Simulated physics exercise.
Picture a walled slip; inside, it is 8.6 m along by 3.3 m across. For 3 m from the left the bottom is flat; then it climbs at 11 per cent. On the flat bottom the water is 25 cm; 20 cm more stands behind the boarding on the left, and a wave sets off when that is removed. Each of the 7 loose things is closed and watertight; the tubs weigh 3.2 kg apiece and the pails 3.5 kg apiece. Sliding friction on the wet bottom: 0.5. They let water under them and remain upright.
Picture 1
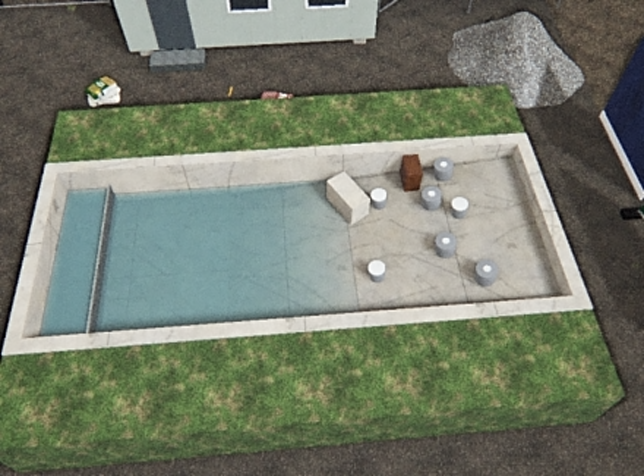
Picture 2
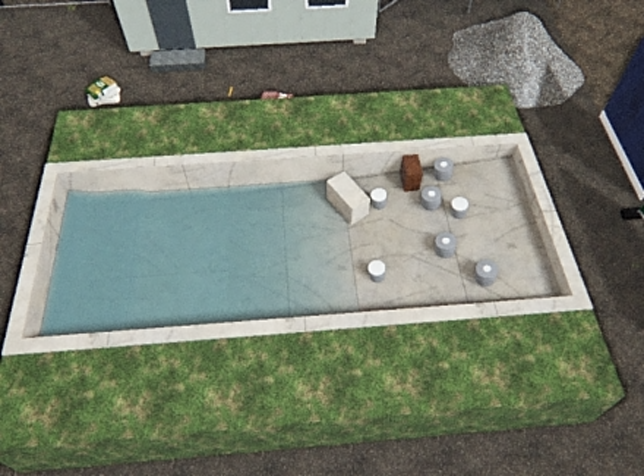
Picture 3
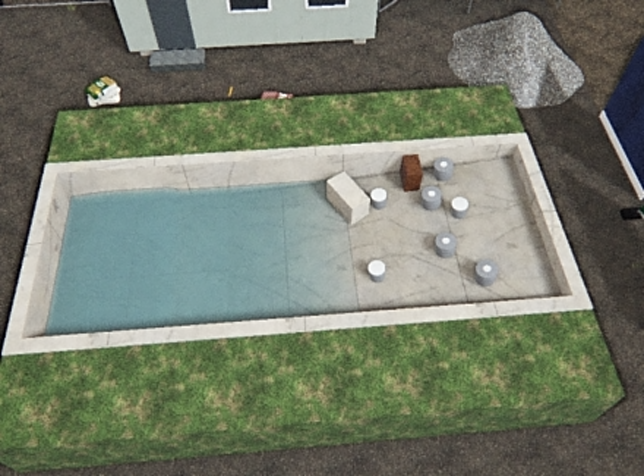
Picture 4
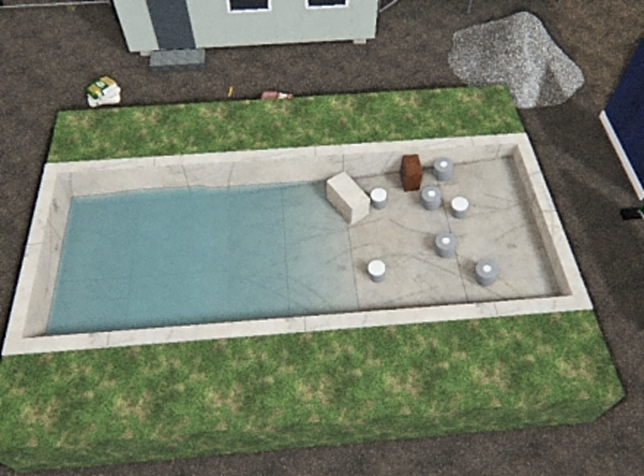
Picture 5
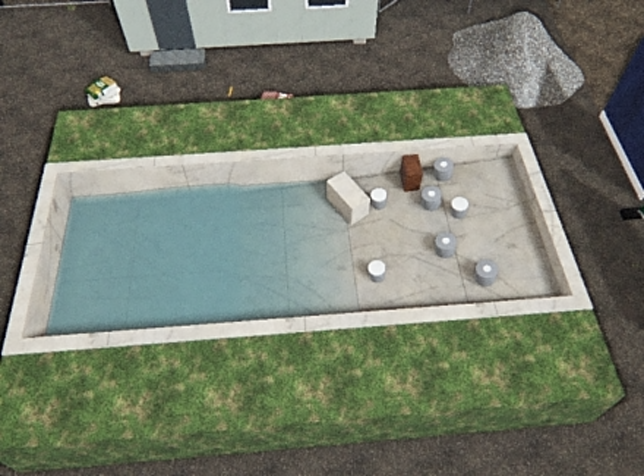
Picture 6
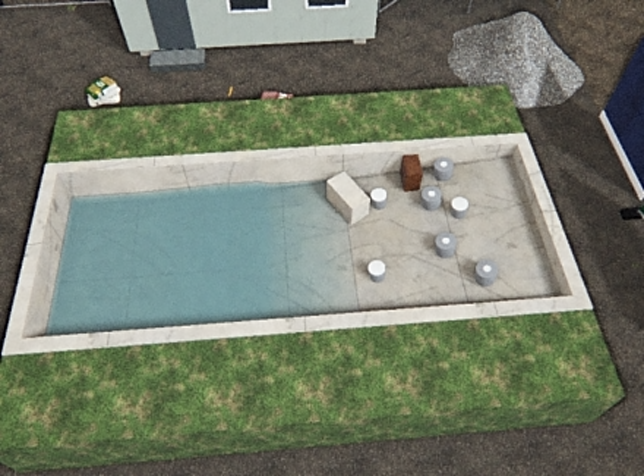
At the start, a thin upright panel stands across the left end of a shallow rectangular pool, with blue water on both sides of it. The panel then disappears, and the water's surface shifts only slightly, while the pale block, brown block and small round objects on the bare right side stay put.
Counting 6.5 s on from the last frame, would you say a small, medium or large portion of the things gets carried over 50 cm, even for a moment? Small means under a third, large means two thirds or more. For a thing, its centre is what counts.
Small.
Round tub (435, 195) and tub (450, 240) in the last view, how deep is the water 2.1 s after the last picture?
Depths: Near 0 cm, then near 1 cm.
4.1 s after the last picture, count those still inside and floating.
The number is 0.
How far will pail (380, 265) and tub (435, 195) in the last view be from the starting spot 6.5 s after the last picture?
They've ended up 30 cm and 0 cm away, in that order.
Then, 0.6 s after the last picture 0 of 7 are over 50 cm from their spots; 0 afloat.
Then, 2.1 s after the last picture 0 of 7 are over 50 cm from their spots; 0 afloat.
Then, 4.1 s after the last picture 0 of 7 are over 50 cm from their spots; 0 afloat.
Then, 6.5 s after the last picture 1 of 7 are over 50 cm from their spots, and 1 have been at some point; 1 afloat.
